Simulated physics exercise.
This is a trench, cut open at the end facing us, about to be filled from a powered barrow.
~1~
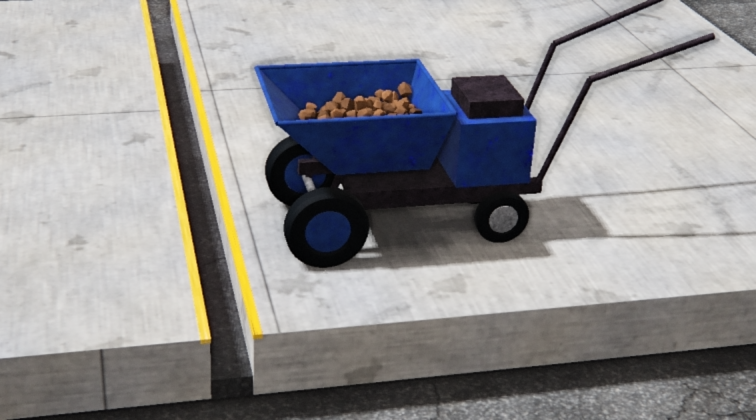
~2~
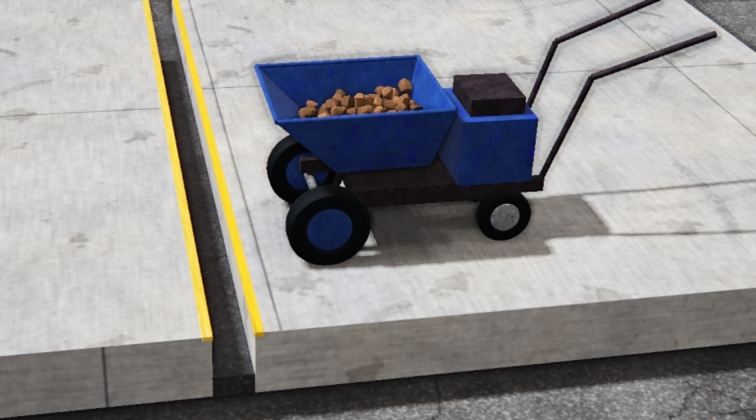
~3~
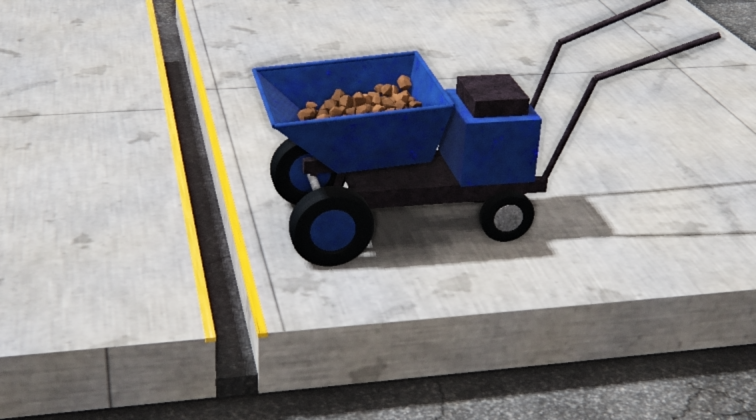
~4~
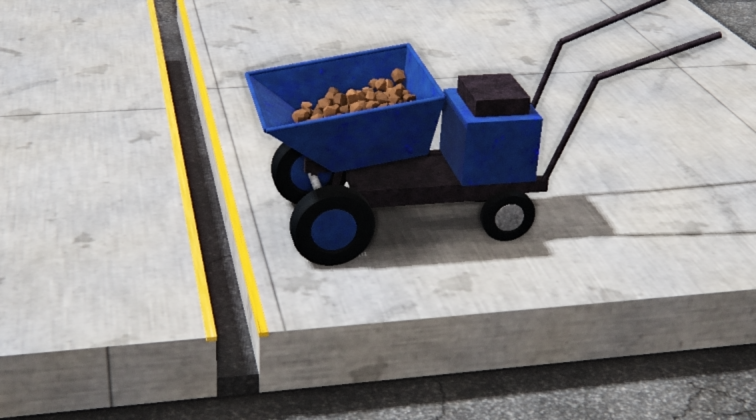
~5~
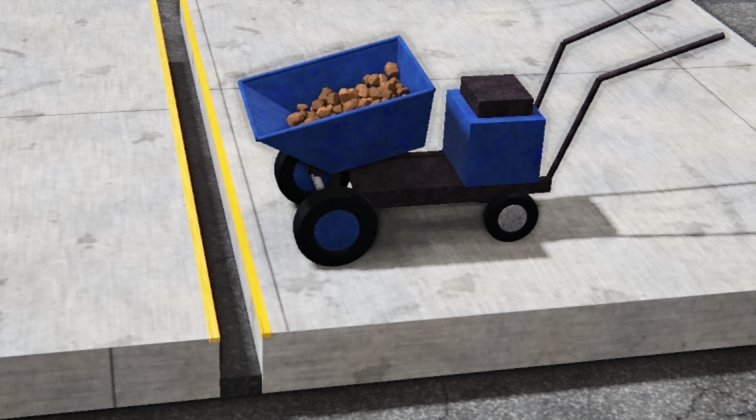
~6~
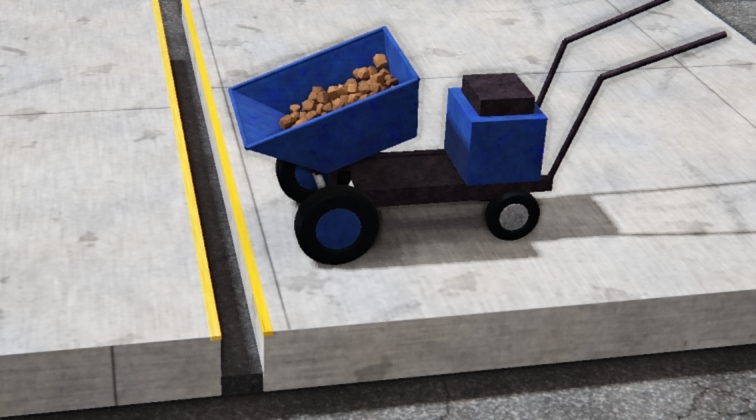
A blue powered barrow loaded with brown clods stood on pale slabs beside a narrow, yellow-edged trench, and its skip slowly tilted toward the left, the clods staying heaped inside.
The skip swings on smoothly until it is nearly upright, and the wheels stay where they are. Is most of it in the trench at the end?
The trench takes only the smaller part.
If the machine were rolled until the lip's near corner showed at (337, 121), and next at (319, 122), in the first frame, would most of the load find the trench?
The first try: The larger part. The second: More than half.
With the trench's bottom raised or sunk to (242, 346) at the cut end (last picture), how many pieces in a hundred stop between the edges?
Roughly 0 in a hundred.
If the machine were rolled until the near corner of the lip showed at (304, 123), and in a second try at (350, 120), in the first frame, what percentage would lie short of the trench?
In turn 0 and 20 in a hundred.
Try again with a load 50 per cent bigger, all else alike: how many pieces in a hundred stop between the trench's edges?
It comes to 0 per cent or so.
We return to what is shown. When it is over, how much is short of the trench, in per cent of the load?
Near 0 %.
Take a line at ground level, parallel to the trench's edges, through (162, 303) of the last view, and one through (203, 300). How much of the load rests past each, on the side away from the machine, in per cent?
About 50 and 90 per cent.
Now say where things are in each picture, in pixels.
Lip of the skip (278, 124), level; top of the load (367, 116), clay clods; first edge of the trench (249, 298); far edge (199, 302), the trench under half as wide as the skip, and about as deep as wide, in the first frame.
Lip of the skip (277, 123), tipped barely; top of the load (380, 113), in the second frame.
Lip of the skip (274, 127), tipped barely; top of the load (379, 111), in the third frame.
Lip of the skip (266, 131), tipped a little; top of the load (382, 99), in the fourth frame.
Lip of the skip (258, 140), tipped a little; top of the load (386, 94), in the fifth frame.
Lip of the skip (247, 148), tipped clearly; top of the load (382, 92); first edge of the trench (259, 295); far edge (209, 299), in the sixth frame.
Just after the last frame, skip tipped steeply; every one in the skip.
A moment on, skip tipped right over; the larger part in the skip; roughly a quarter beyond it.
Further on, skip tipped right over; about a tenth in the skip; almost all beyond it.
When it is over, skip tipped right over; about a tenth in the skip; just a few in or heaped over the trench; almost all beyond it.
